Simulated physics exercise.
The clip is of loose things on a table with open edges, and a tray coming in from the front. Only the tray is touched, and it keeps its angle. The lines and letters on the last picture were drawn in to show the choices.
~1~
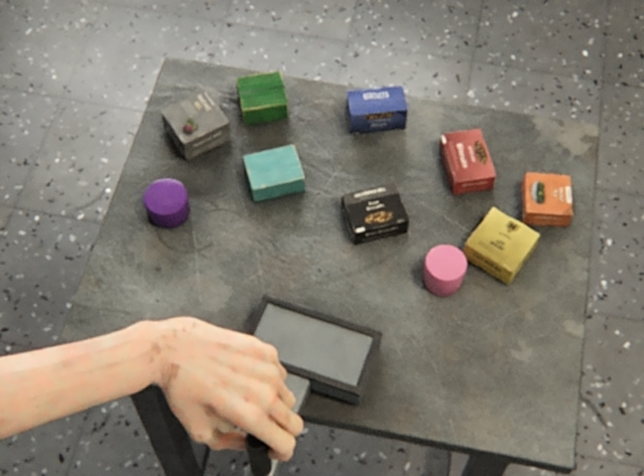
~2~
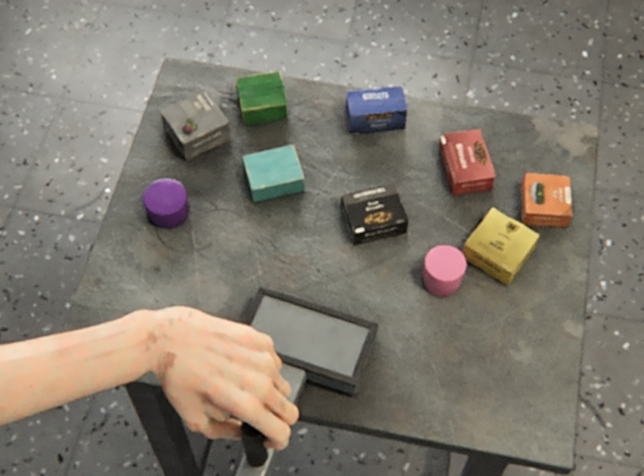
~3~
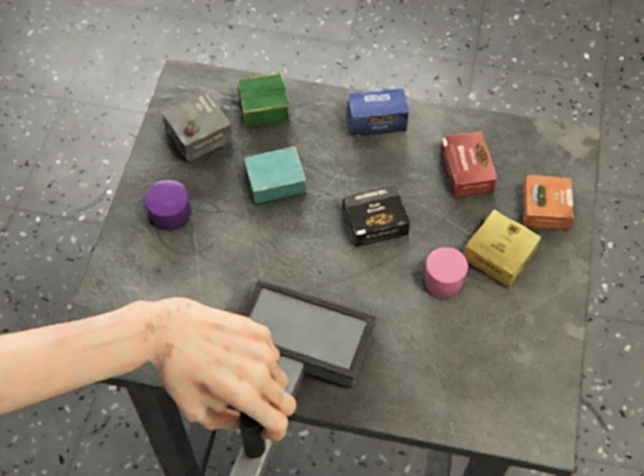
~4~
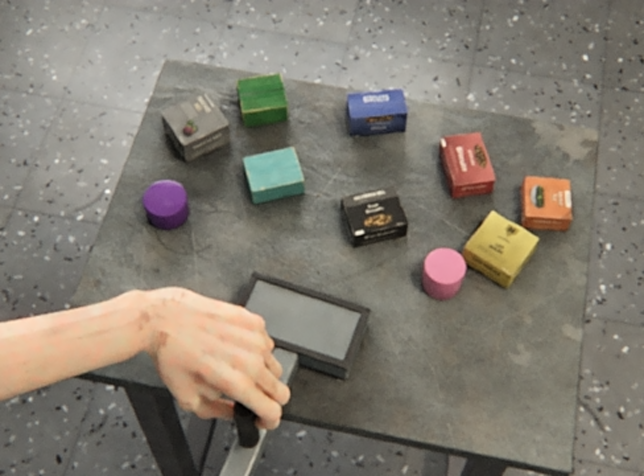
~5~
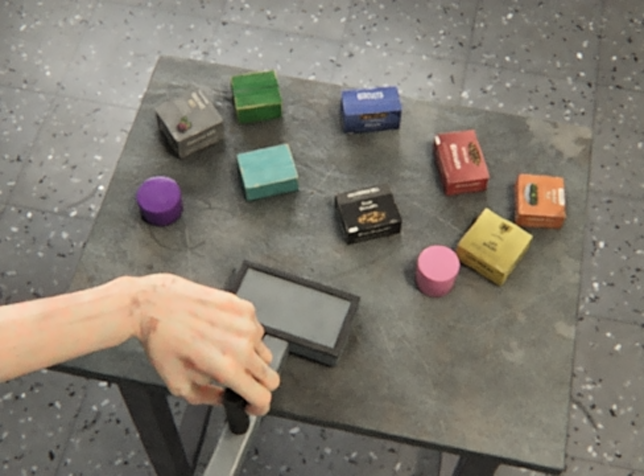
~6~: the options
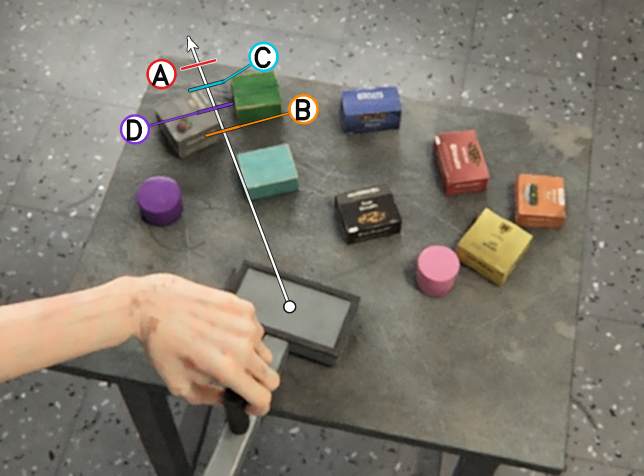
A hand slides a dark tray slightly forward and left across a table of colourful boxes.
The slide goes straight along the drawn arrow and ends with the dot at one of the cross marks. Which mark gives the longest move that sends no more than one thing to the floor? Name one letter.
No farther than D.
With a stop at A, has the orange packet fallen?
No.
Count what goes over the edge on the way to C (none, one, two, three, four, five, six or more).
In all, two.
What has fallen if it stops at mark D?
It is the green box.
On the marked copy, A at (199, 65); B at (224, 131); C at (206, 86); D at (215, 108); the arrow from (290, 307) to (189, 37); the white dot at (290, 307).
Taking D. A third of the way, tray (261, 236); blue packet (371, 111); green box (257, 97).
Two thirds of the way, tray (234, 164); green box (257, 88); grey packet (181, 107).
When it is over, tray (216, 116); green box over the edge; grey packet (151, 77); one fallen.
As for the rest, A drops four; B is within the limit but short; C drops two.
